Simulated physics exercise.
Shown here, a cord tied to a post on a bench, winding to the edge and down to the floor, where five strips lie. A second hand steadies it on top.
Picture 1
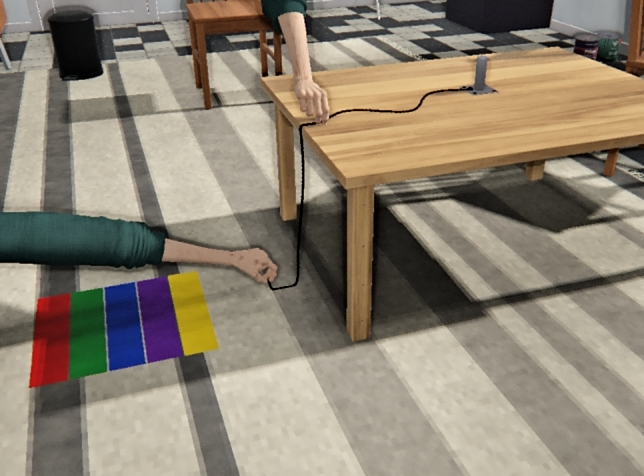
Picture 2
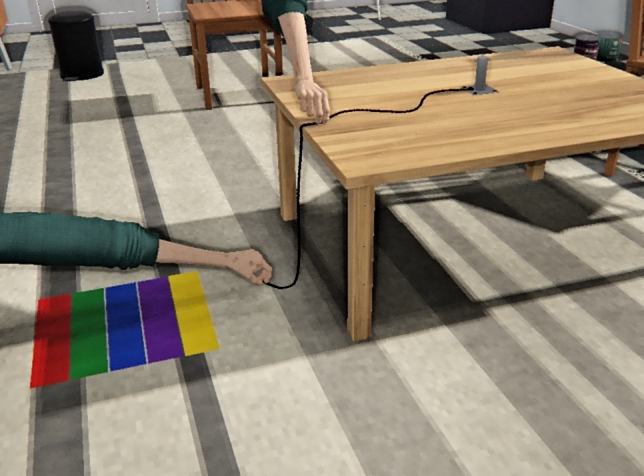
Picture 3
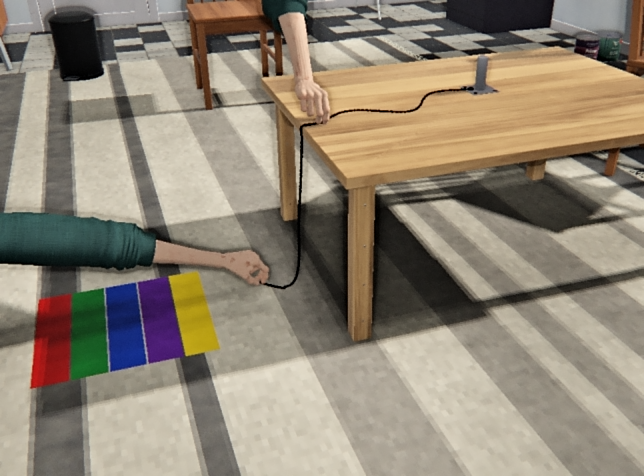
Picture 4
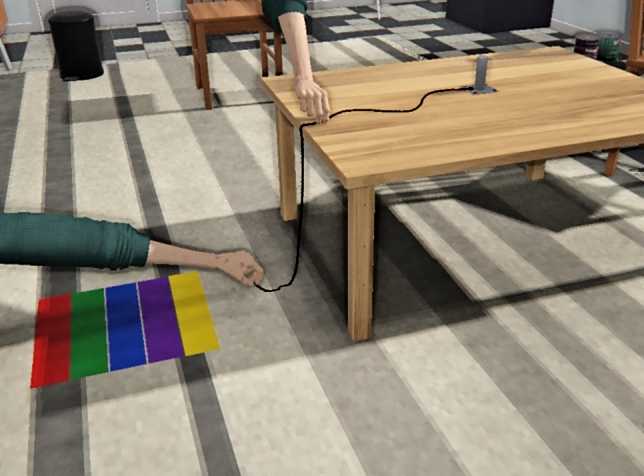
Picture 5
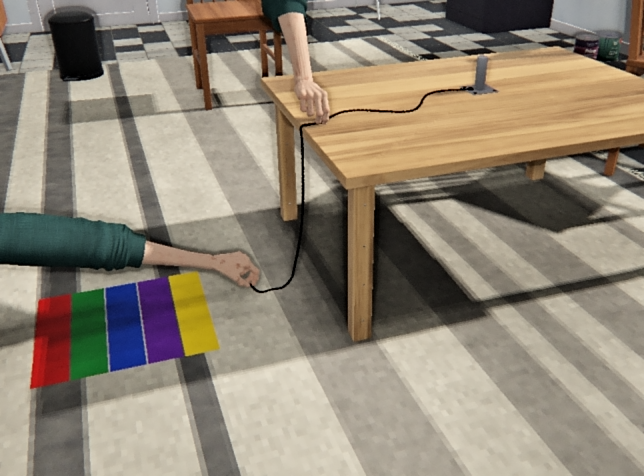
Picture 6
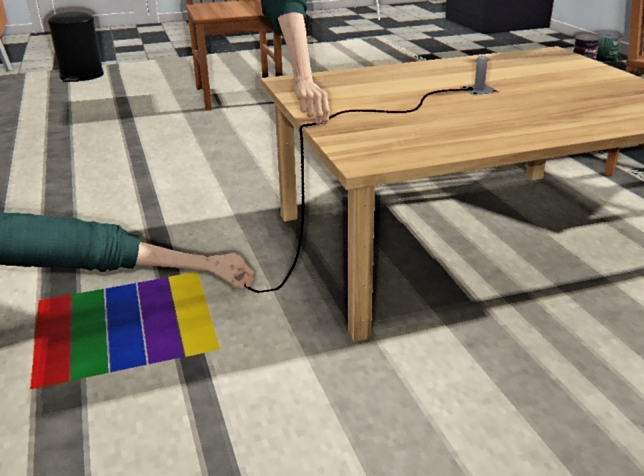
A room with a striped grey and cream floor is seen from slightly above, the view staying still. A dark cord runs from a small grey post on a wooden bench, under a hand at the edge, then down to a second green-sleeved arm's hand near red, green, blue, purple and yellow strips at lower left. The lower hand draws the cord's end slightly left, while the upper hand stays in place.
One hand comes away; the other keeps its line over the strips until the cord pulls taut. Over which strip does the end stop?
It gets as far as the blue strip.
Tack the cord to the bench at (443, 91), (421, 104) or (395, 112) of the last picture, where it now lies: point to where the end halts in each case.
The places are (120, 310), (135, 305) and (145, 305).
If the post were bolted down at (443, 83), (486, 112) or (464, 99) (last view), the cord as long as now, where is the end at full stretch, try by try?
Try by try, around (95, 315), (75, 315) and (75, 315).
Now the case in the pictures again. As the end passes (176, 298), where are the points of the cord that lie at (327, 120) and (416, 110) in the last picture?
About (301, 127), and the other about (390, 106).
Soon after, end near (176, 298); over yellow.
Then, end near (139, 305); over purple.
At full stretch, end near (117, 309); over blue. The blue one.
